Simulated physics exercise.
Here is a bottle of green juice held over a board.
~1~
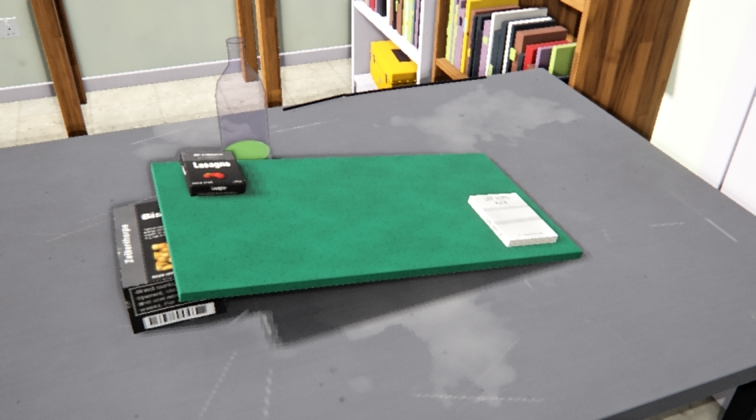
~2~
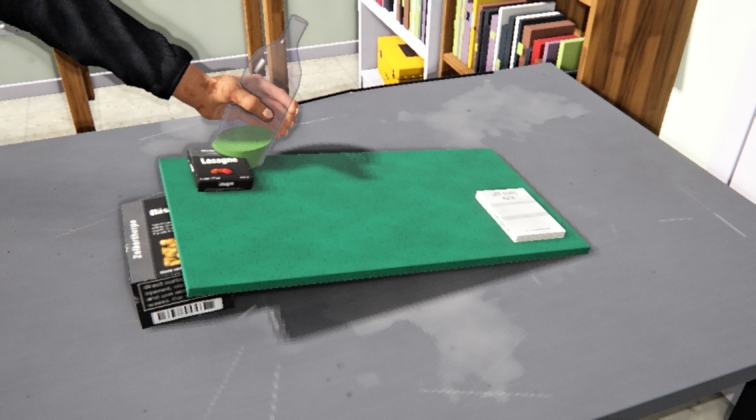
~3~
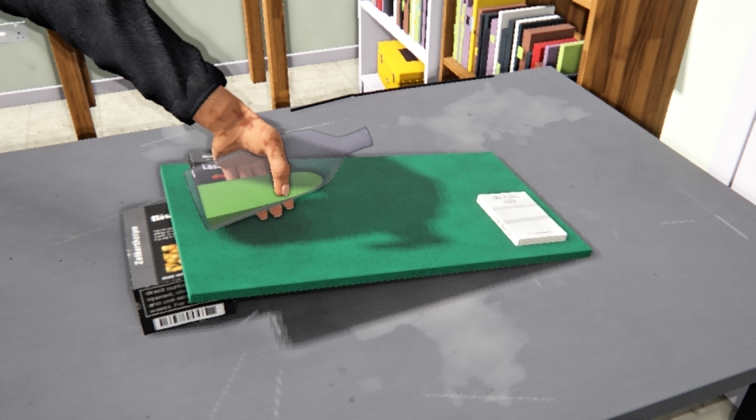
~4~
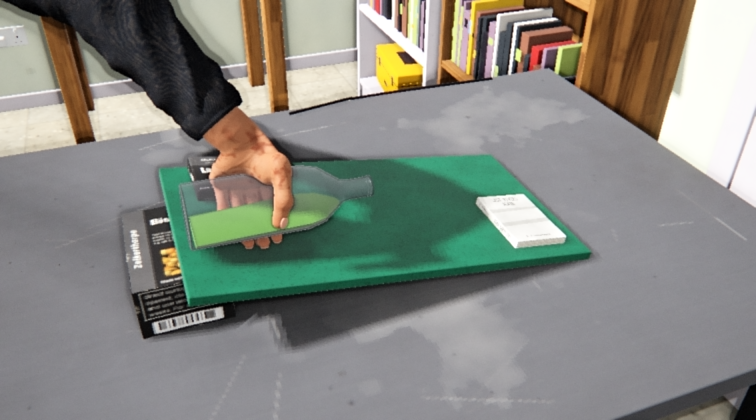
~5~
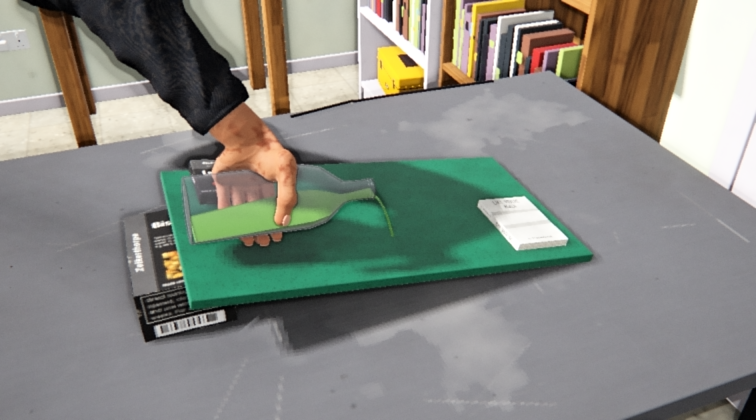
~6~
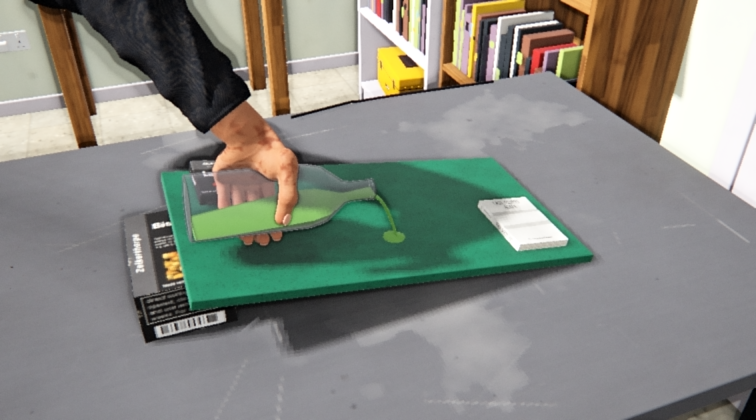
A hand lifted a clear bottle of green juice from behind a sloping green board, tipped it sideways over the board, and poured a thin green stream that began landing on the surface.
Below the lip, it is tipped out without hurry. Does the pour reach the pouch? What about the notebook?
On the left the pouch: No; on the right the notebook: Yes.
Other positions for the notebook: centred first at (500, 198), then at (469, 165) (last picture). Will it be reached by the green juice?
In the first spot it gets hit, in the second spot it stays clear.
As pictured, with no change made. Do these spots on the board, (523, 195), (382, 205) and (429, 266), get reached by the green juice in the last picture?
Point one is caught by it, point two is never touched, point three is never touched.
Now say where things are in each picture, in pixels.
In the first frame, the board slopes down to the right; bottle (242, 107) nearly empty; pouch (212, 173); notebook (512, 218).
In the second frame, bottle (267, 90) tipped 30° with all of its load; pouch (220, 168).
In the third frame, bottle (287, 167) tipped 80° with all of its load; notebook (521, 217).
In the fourth frame, the board slopes down to the right; bottle (285, 200) tipped 90° with all of its load; pouch (219, 177).
In the fifth frame, the first of it lands; bottle (287, 199) tipped 95° with all of its load; notebook (522, 222).
In the sixth frame, the first of it lands; bottle (288, 198) tipped 95° with all of its load; pouch (221, 181); notebook (522, 222).
A moment on, it runs down to the right; the pouch is untouched; the notebook is reached.
Further on, it runs down to the right and off the end; the pouch is untouched; the notebook is reached.
When it is over, it runs down to the right and off the end; the pouch is untouched; the notebook is reached.
